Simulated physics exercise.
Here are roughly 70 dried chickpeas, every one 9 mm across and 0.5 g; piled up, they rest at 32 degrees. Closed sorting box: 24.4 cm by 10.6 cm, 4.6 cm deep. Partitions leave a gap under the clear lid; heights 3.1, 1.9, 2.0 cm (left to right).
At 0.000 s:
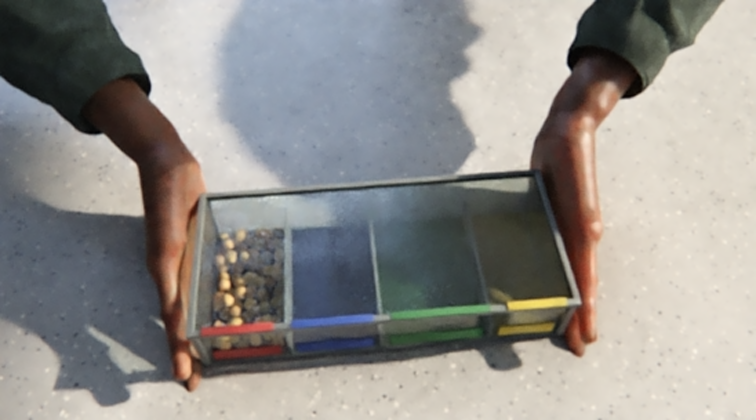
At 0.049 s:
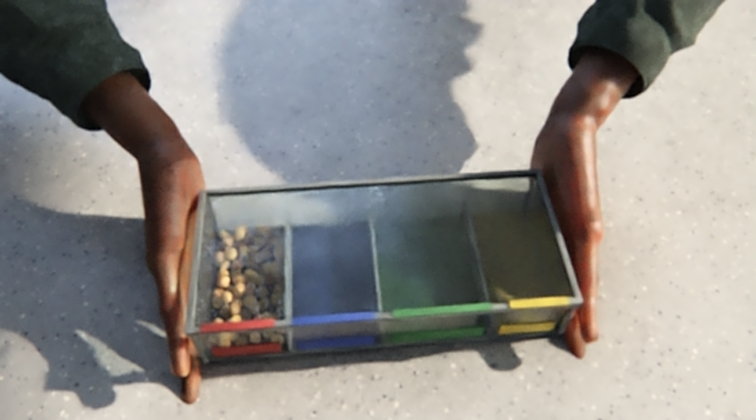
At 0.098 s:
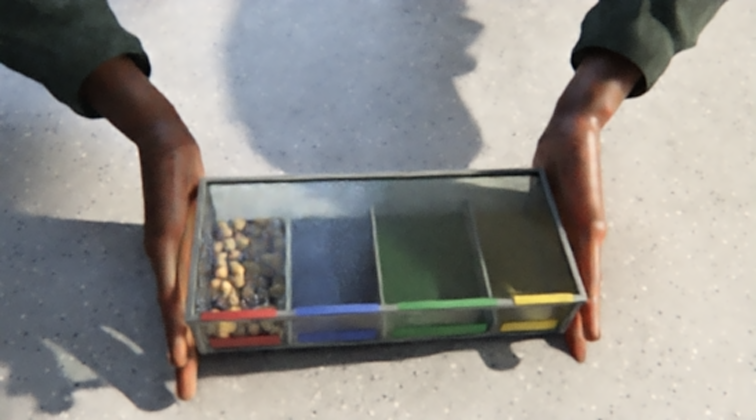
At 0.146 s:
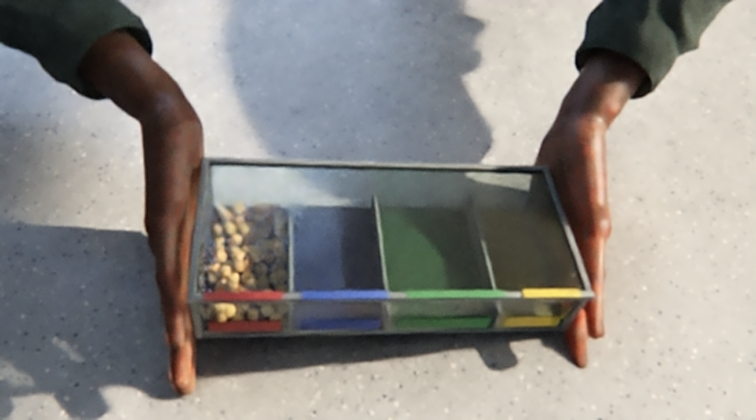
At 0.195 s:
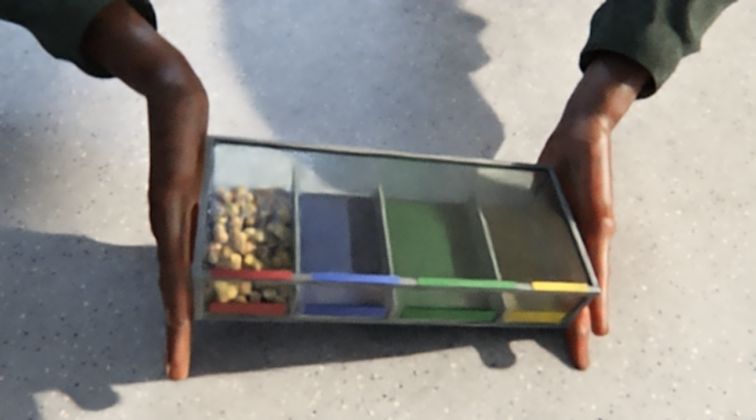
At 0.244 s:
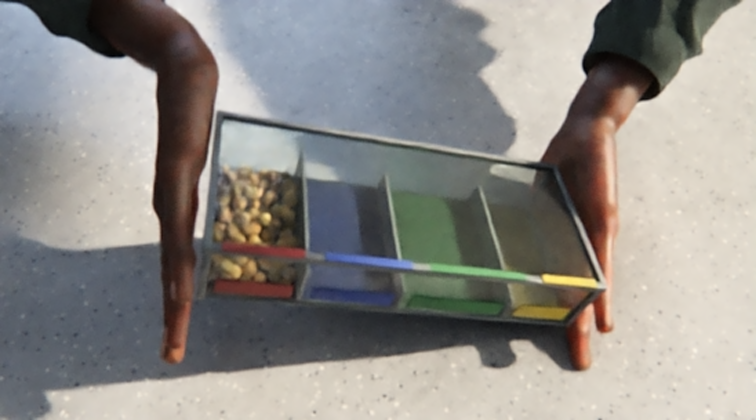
Two hands tilt a clear-lidded sorting box rightward, with chickpeas in its red-marked left compartment.
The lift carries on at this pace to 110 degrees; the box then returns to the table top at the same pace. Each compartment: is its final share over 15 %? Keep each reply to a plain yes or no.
Here goes: Red yes; blue no; green no; yellow yes.
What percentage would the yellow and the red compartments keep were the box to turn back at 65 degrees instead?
Yellow: 0; red: 100 (per cent).
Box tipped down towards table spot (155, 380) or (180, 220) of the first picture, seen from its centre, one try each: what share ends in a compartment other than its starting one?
First try: Around 0 percent; second try: Around 0 percent.
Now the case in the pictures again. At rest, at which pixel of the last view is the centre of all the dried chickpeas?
Look around (282, 249) in the last picture.
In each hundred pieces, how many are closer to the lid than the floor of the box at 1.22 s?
I'd put it at some 80 percent.
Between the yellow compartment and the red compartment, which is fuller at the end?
Red comes out ahead.
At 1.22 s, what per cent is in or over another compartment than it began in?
Value: Close to 25 %.
Then, at 1.22 s, tilt 110 degrees; red 75 %, blue 20 %, green 5 %, yellow 5 %.
After 1.88 s, tilt 48 degrees; red 60 %, blue 5 %, green 5 %, yellow 30 %.
After 2.57 s, tilt 0 degrees; red 60 %, blue 5 %, green 5 %, yellow 30 %.
By 3.0 s all is still; red 60 %, blue 5 %, green 5 %, yellow 30 %.
